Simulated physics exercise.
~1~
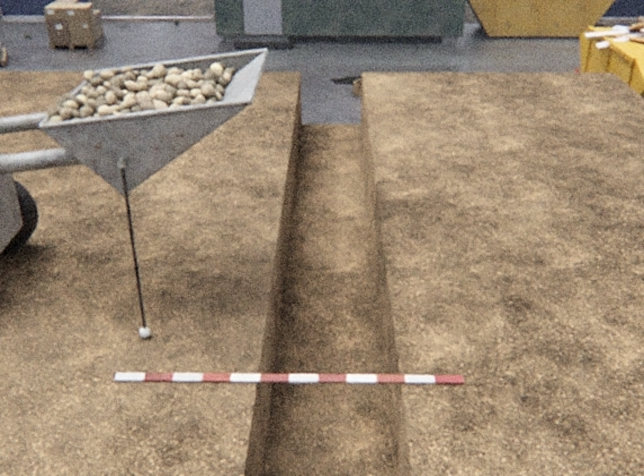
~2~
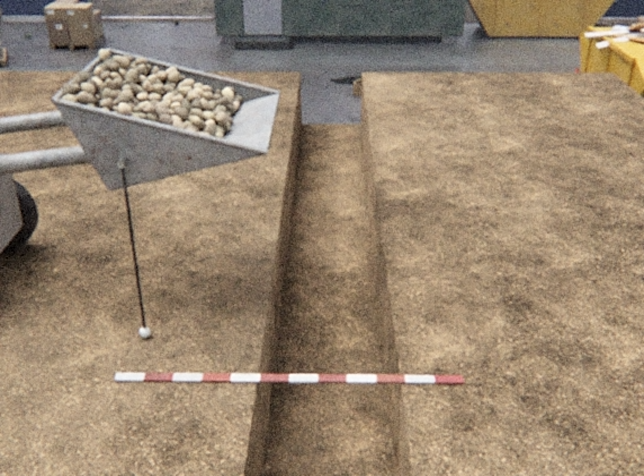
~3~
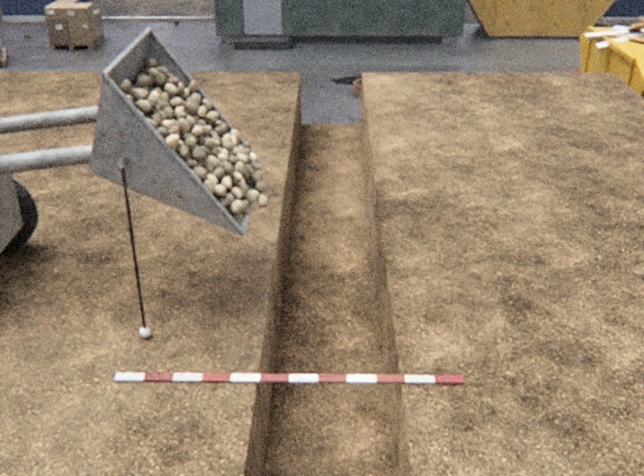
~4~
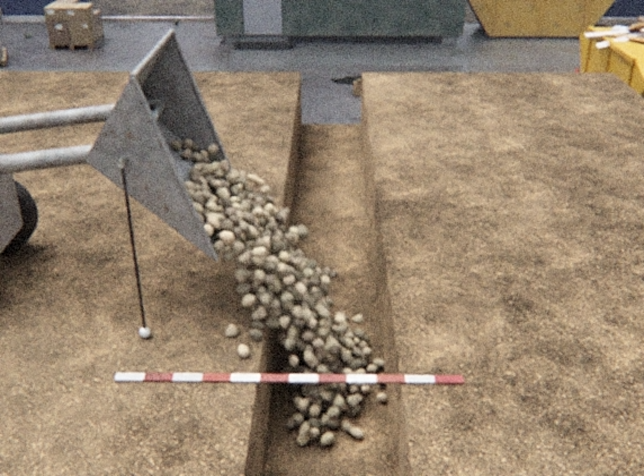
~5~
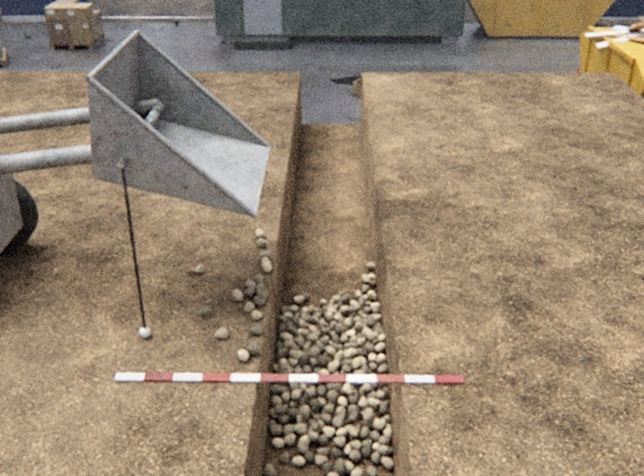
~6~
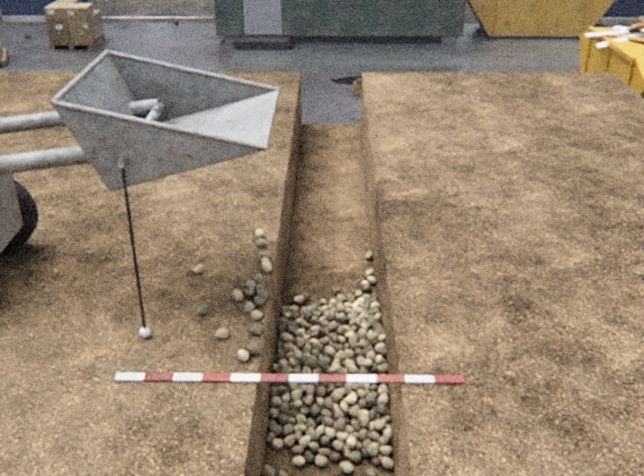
A loader bucket tips round stones into a trench, leaves a few outside, and levels back.
